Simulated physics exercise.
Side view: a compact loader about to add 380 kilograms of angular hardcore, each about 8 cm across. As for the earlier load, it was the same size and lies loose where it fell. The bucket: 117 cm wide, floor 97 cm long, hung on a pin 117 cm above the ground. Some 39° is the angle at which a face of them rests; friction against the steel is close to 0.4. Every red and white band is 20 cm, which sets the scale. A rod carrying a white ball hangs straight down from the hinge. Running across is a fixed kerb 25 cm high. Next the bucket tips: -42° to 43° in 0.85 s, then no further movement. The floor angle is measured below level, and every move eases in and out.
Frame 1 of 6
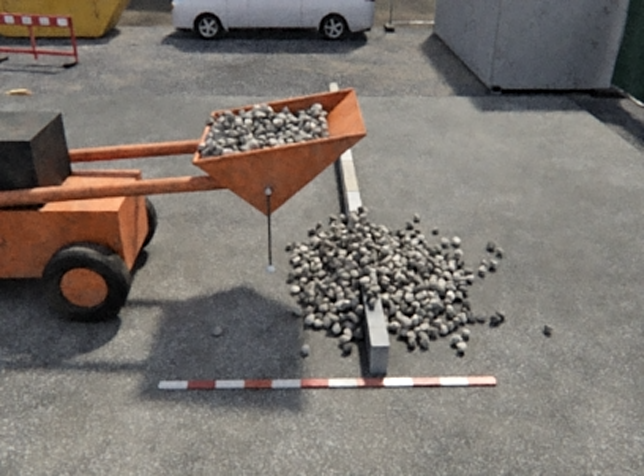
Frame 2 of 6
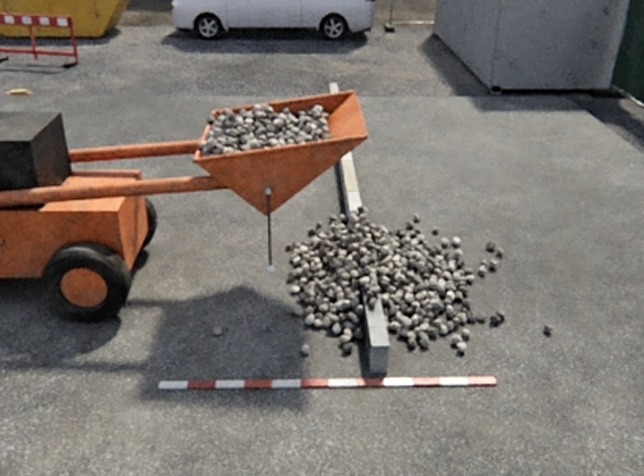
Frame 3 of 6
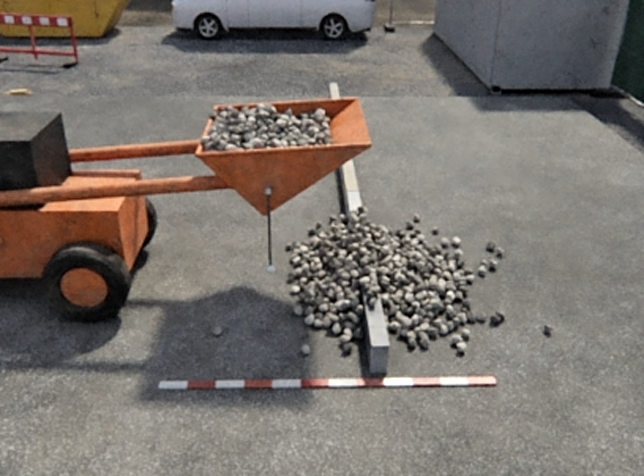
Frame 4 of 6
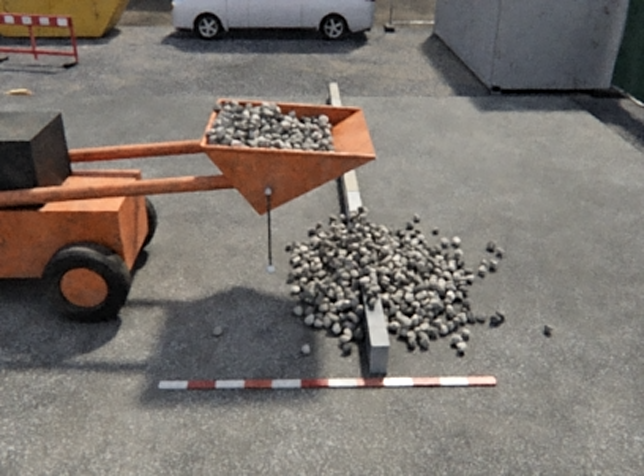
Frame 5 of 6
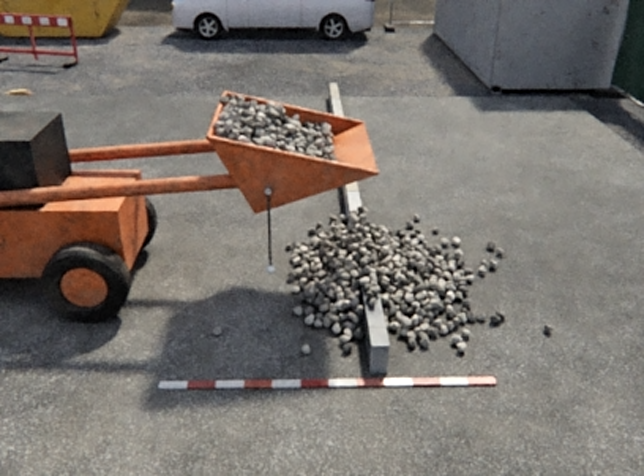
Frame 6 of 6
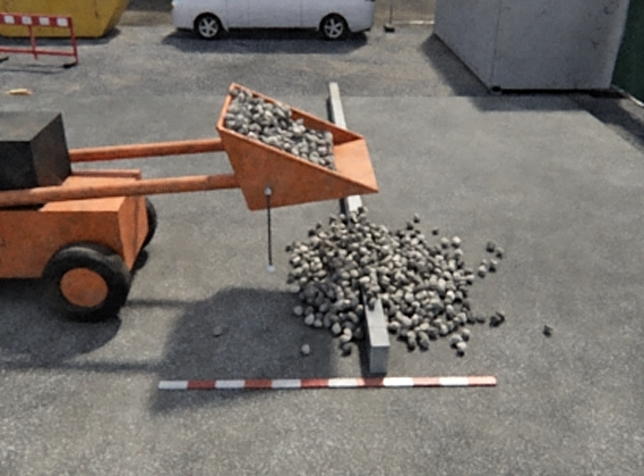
In a paved yard, an orange wheeled loader holds a bucket of grey stones beside a loose pile lying across a kerb; the bucket tilts gradually, its right lip lowering and its left side rising, while the stones stay inside.
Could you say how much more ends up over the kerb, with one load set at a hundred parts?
I'd put it at 42 parts in every hundred.
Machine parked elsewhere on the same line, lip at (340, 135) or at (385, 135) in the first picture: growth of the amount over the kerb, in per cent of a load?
Near 15 in a hundred first, near 75 in a hundred second.
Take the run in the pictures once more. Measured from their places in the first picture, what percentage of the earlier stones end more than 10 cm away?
Some 5 percent, give or take.
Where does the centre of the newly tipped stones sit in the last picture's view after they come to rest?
Their middle rests near (352, 263).
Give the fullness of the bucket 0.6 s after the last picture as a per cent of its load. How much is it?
Around 80 per cent of the load is still inside.
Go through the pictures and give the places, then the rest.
The bucket is at -42°, its lip at (366, 134); the top of the load is at (291, 113). The earlier load is highest near (362, 235), 35 cm above ground level, 51 % on this side of the kerb, 49 % over the kerb, in the first picture.
The bucket is at -40°, its lip at (368, 137); the top of the load is at (285, 113), in the second picture.
Lip at (371, 145), floor tilted -35°, highest stones at (249, 112), in the third picture.
Lip at (376, 157), floor tilted -28°, highest stones at (237, 110), in the fourth picture.
Lip at (378, 173), floor tilted -19°, highest stones at (232, 104), in the fifth picture.
The bucket is at -9°, its lip at (378, 191); the top of the load is at (239, 98), in the sixth picture.
Then, 0.3 s after the last picture the floor is at 30°; in per cent of one load, 100 in the bucket, 51 on this side of the kerb, 49 over the kerb; the foremost stones are at (498, 280).
Then, 0.6 s after the last picture the floor is at 43°; in per cent of one load, 81 in the bucket, 70 on this side of the kerb, 49 over the kerb; the foremost stones are at (498, 280).
Then, 0.9 s after the last picture the floor is at 43°; in per cent of one load, 24 in the bucket, 102 on this side of the kerb, 75 over the kerb; the foremost stones are at (498, 280).
Then, 3.6 s after the last picture the floor is at 43°; in per cent of one load, 0 in the bucket, 109 on this side of the kerb, 92 over the kerb; the foremost stones are at (505, 273). Net gain over the kerb, 42.
